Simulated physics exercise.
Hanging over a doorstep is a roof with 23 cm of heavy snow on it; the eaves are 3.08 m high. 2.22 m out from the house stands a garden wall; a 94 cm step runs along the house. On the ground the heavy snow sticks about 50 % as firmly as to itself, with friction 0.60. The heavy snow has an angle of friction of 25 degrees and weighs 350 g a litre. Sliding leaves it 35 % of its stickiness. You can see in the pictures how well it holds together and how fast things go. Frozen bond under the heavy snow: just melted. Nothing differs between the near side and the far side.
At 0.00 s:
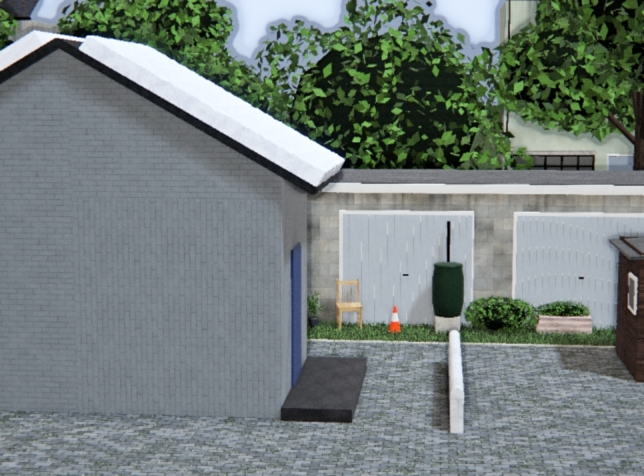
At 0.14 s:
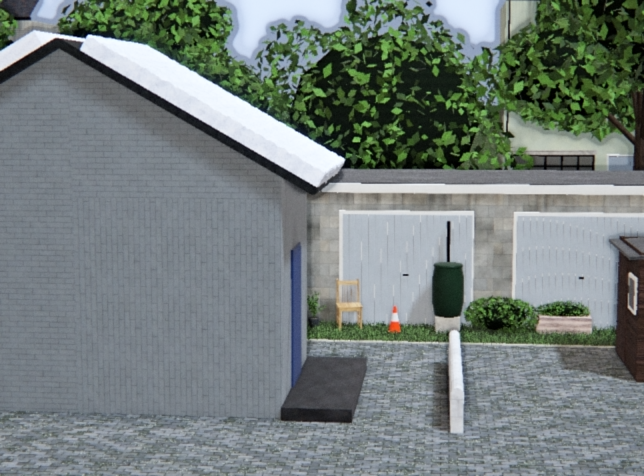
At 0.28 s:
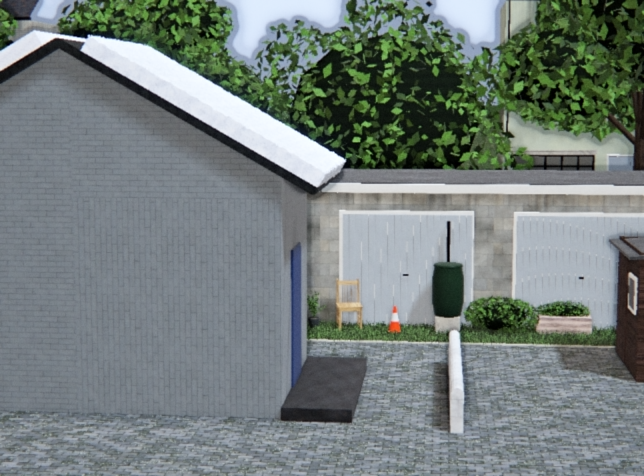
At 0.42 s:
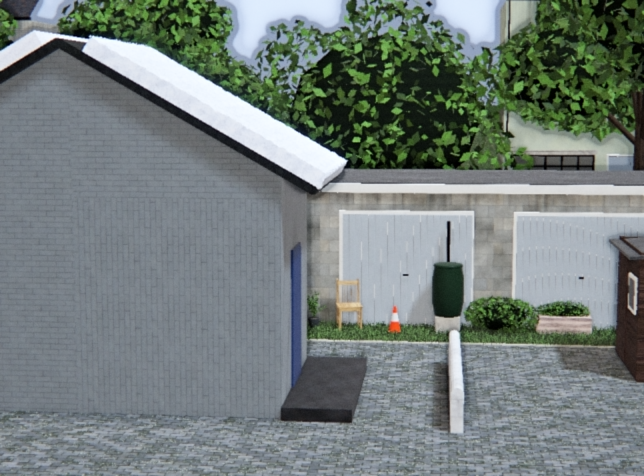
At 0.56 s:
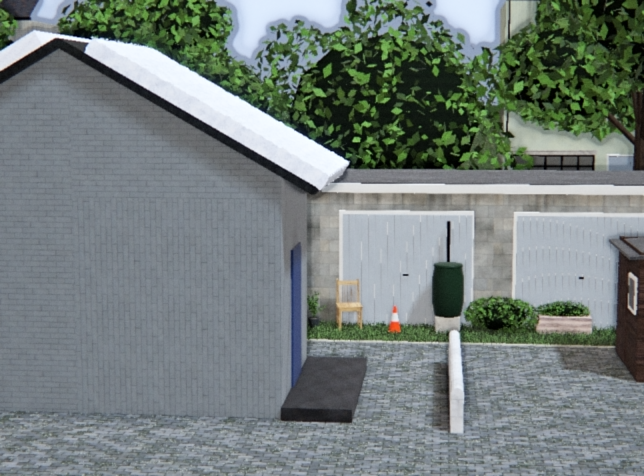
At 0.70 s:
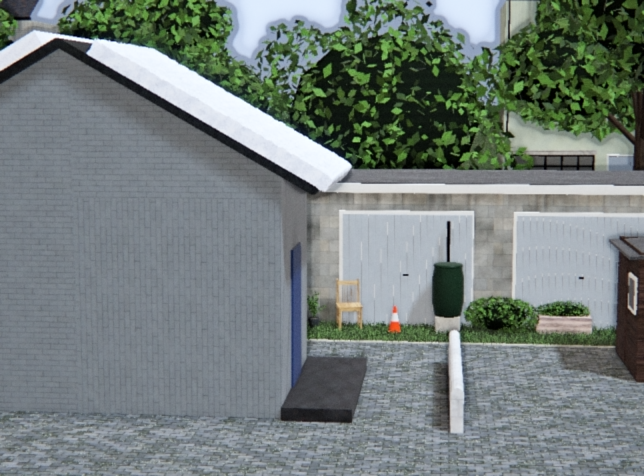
A thick white layer of snow creeps slightly down the right slope of a gray brick building's roof.
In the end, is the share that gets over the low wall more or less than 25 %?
The result lands south of 25 per cent.
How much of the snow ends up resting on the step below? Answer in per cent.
Roughly 3 percent, I reckon.
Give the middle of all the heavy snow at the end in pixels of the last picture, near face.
(409, 403) or thereabouts.
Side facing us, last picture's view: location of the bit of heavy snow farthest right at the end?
Near (563, 429), I'd say.
By 1.12 s, 94 % is still on the roof and 0 % is past the low wall.
By 1.61 s, 87 % is still on the roof and 0 % is past the low wall.
By 2.11 s, 70 % is still on the roof and 0 % is past the low wall.
By 2.60 s, 47 % is still on the roof and 0 % is past the low wall.
By 4.60 s, at the end, none is still on the roof and 5 % is past the low wall.
